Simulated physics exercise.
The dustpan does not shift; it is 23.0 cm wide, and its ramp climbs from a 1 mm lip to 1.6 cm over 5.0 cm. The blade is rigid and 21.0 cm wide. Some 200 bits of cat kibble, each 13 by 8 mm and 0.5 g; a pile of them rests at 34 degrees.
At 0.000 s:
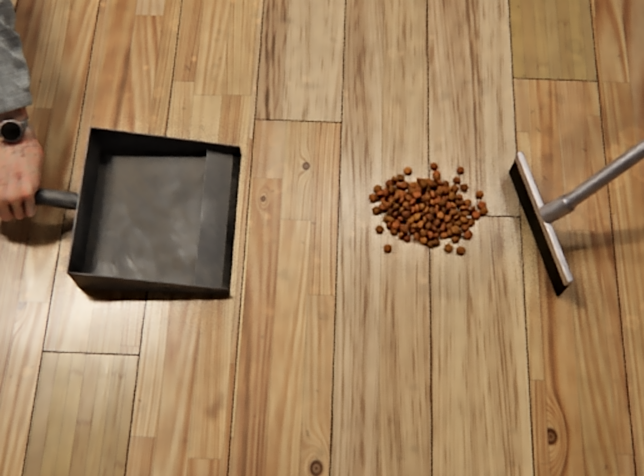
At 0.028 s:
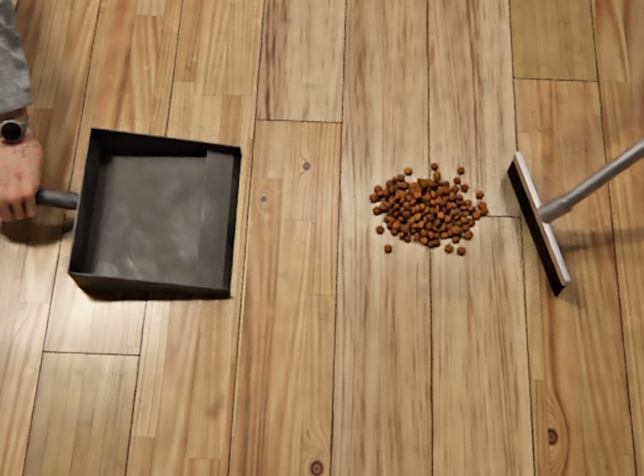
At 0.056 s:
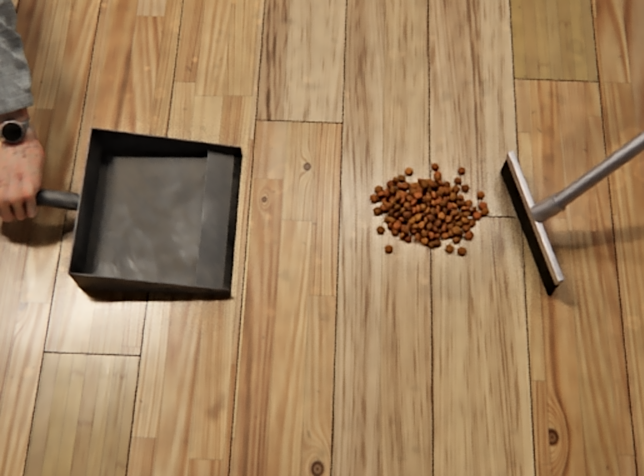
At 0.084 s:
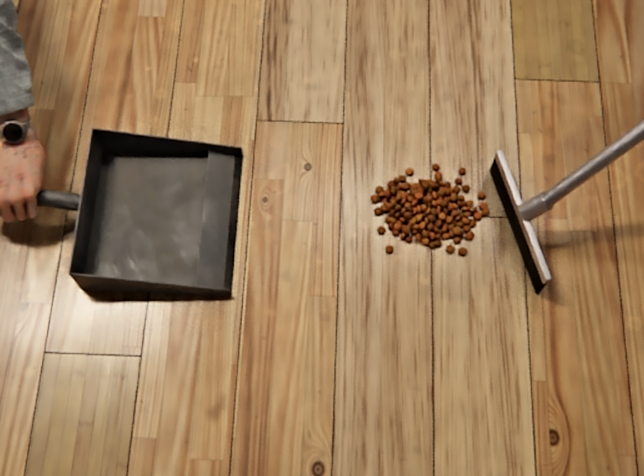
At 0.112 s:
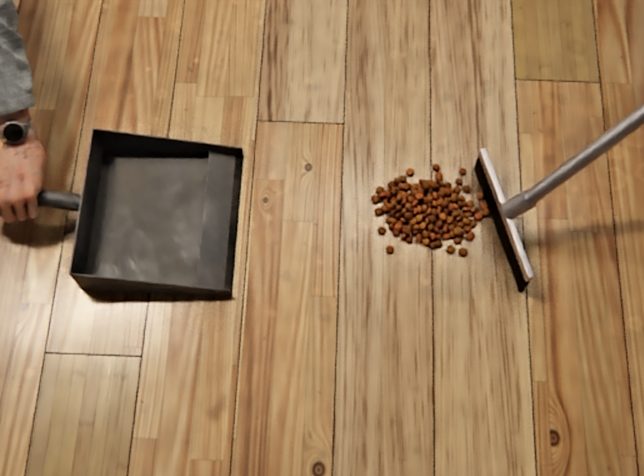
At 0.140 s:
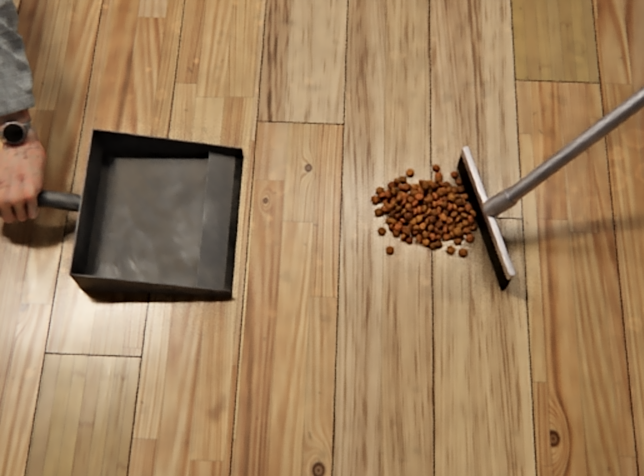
The video shows a hand holding a black dustpan still on a wooden floor while a long-handled blade at the right slides left, reaching a pile of brown kibble and nudging the pieces along its near edge.
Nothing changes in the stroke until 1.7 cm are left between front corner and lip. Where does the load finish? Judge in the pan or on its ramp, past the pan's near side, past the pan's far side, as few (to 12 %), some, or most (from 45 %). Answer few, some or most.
Pan some, near side few, far side few.
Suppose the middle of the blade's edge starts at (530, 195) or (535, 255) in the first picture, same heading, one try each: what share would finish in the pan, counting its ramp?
About 15 and 35 per cent.
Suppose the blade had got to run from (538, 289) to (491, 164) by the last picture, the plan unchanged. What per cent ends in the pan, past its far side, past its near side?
Pan 20, far 0, near 5.
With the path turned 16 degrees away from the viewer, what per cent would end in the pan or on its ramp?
Then about 5 per cent.
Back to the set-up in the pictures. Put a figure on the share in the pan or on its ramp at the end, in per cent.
Some 25 per cent.
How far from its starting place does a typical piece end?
Roughly 28 cm.
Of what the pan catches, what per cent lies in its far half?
Roughly 70 per cent.
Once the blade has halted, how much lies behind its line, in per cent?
Some 10 per cent.
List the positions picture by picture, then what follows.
Blade from (568, 282) to (519, 158), moved 0.0 cm, 0 of the pieces shifted so far; middle of the pieces at (430, 207); pan at (150, 219), in the first picture.
Blade from (565, 282) to (517, 158), moved 0.4 cm, 0 of the pieces shifted so far; middle of the pieces at (431, 207), in the second picture.
Blade from (558, 281) to (510, 157), moved 1.5 cm, 0 of the pieces shifted so far; middle of the pieces at (431, 208), in the third picture.
Blade from (546, 280) to (499, 156), moved 3.3 cm, 0 of the pieces shifted so far; middle of the pieces at (432, 208), in the fourth picture.
Blade from (529, 277) to (482, 154), moved 5.8 cm, 0 of the pieces shifted so far; middle of the pieces at (432, 208), in the fifth picture.
Blade from (510, 275) to (465, 152), moved 8.5 cm, 21 of the pieces shifted so far; middle of the pieces at (424, 207); pan at (152, 220). The blade's pace is about 0.94 m/s, heading 6 degrees away from the viewer's side, in the sixth picture.
Then, at 0.32 s, middle of the blade 20 cm from the lip; 0 % over the lip, far side 5 %, near side 0 %.
Then, at 0.43 s, middle of the blade 10 cm from the lip; 0 % over the lip, far side 5 %, near side 0 %.
After 0.68 s, middle of the blade 5 cm from the lip; 25 % over the lip, far side 5 %, near side 5 %.
At rest (1.2 s), pan 25 %, near side 5 %, far side 5 %, in front of the lip or behind the blade 65 %.
